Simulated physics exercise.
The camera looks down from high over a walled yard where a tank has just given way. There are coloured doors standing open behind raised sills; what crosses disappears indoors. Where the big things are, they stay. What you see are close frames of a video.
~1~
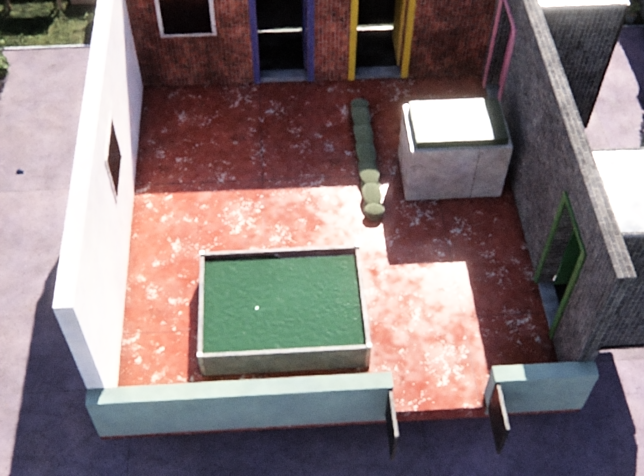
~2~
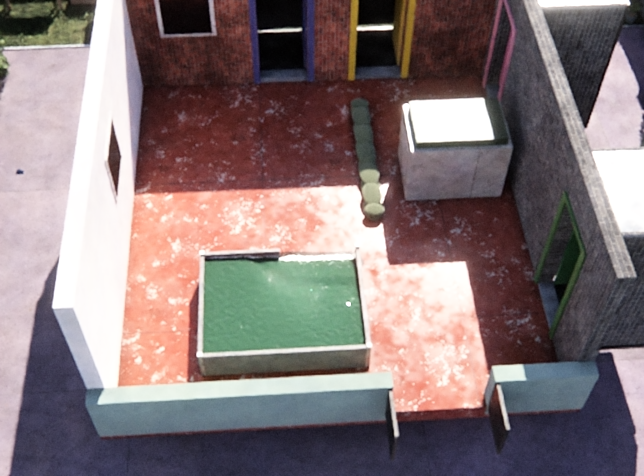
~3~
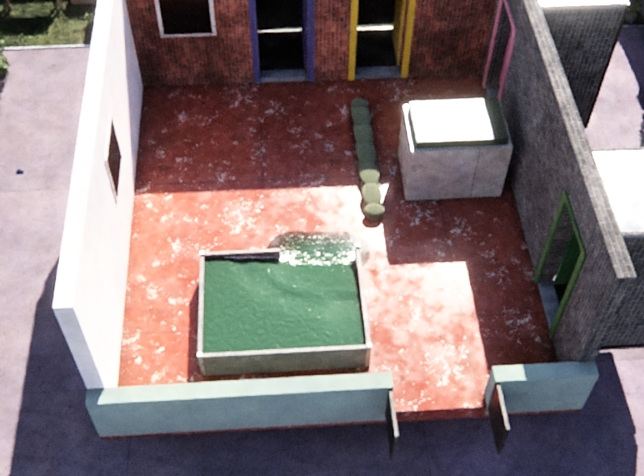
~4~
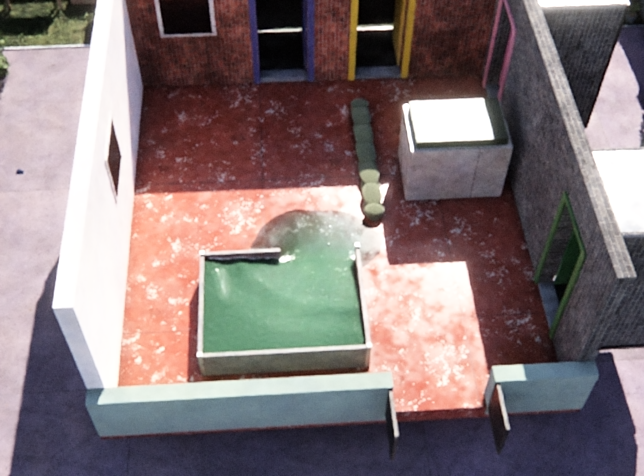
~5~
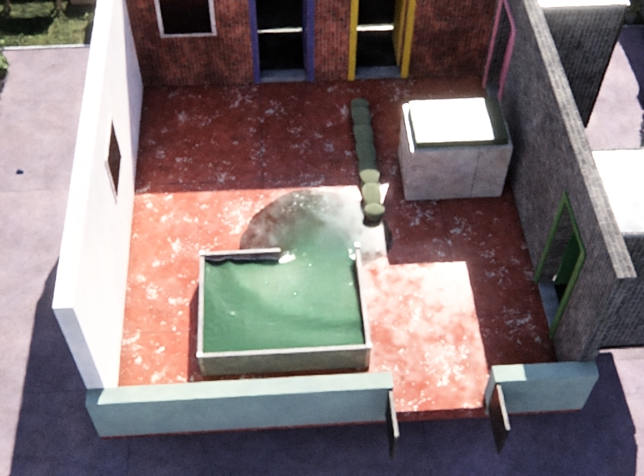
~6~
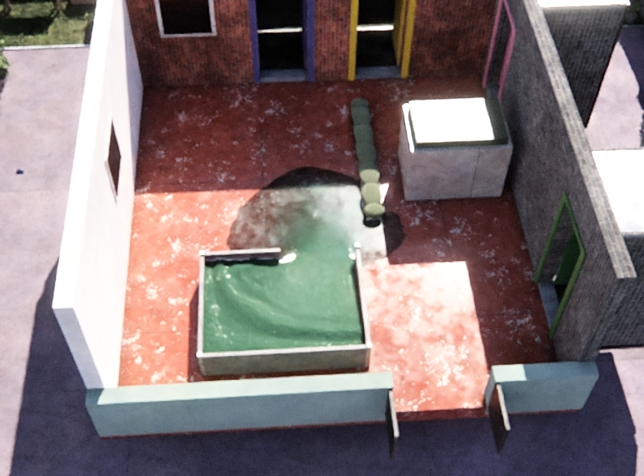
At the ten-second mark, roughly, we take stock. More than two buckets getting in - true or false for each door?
Pink door: False; green door: False; yellow door: False; blue door: True.
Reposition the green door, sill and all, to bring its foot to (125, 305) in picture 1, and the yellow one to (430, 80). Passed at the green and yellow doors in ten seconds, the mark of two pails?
The green one remains below the limit, while the yellow one remains below the limit.
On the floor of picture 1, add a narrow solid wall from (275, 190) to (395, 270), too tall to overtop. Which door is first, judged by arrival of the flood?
First comes the blue one.
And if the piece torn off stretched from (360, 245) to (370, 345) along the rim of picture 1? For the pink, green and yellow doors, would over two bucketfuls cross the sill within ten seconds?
Outcome - pink door: Short of the mark, green door: Past the mark, yellow door: Short of the mark.
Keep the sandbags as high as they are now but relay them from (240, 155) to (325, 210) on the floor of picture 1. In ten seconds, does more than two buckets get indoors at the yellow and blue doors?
The yellow one comes in above, while the blue one comes in below.
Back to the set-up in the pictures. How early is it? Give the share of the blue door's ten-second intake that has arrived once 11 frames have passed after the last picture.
It works out at roughly 0 percent of the ten-second total.
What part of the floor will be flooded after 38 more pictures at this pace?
I'd guess some 60 per cent.
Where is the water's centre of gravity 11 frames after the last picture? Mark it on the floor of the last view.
The water's middle lies around (303, 256).
A moment on, water covers 20 % of the floor; the pink door not reached, the green door not reached, the yellow door not reached, the blue door not reached.
Next, water covers 30 % of the floor; the pink door not reached, the green door not reached, the yellow door wet at the sill, nothing in, the blue door wet at the sill, nothing in.
Then, water covers 45 % of the floor; the pink door not reached, the green door not reached, the yellow door under two buckets in, the blue door over two buckets in.
Later, water covers 60 % of the floor; the pink door wet at the sill, nothing in, the green door wet at the sill, nothing in, the yellow door under two buckets in, the blue door far over two buckets in.
In the end, water covers 85 % of the floor; the pink door wet at the sill, nothing in, the green door wet at the sill, nothing in, the yellow door under two buckets in, the blue door far over two buckets in.
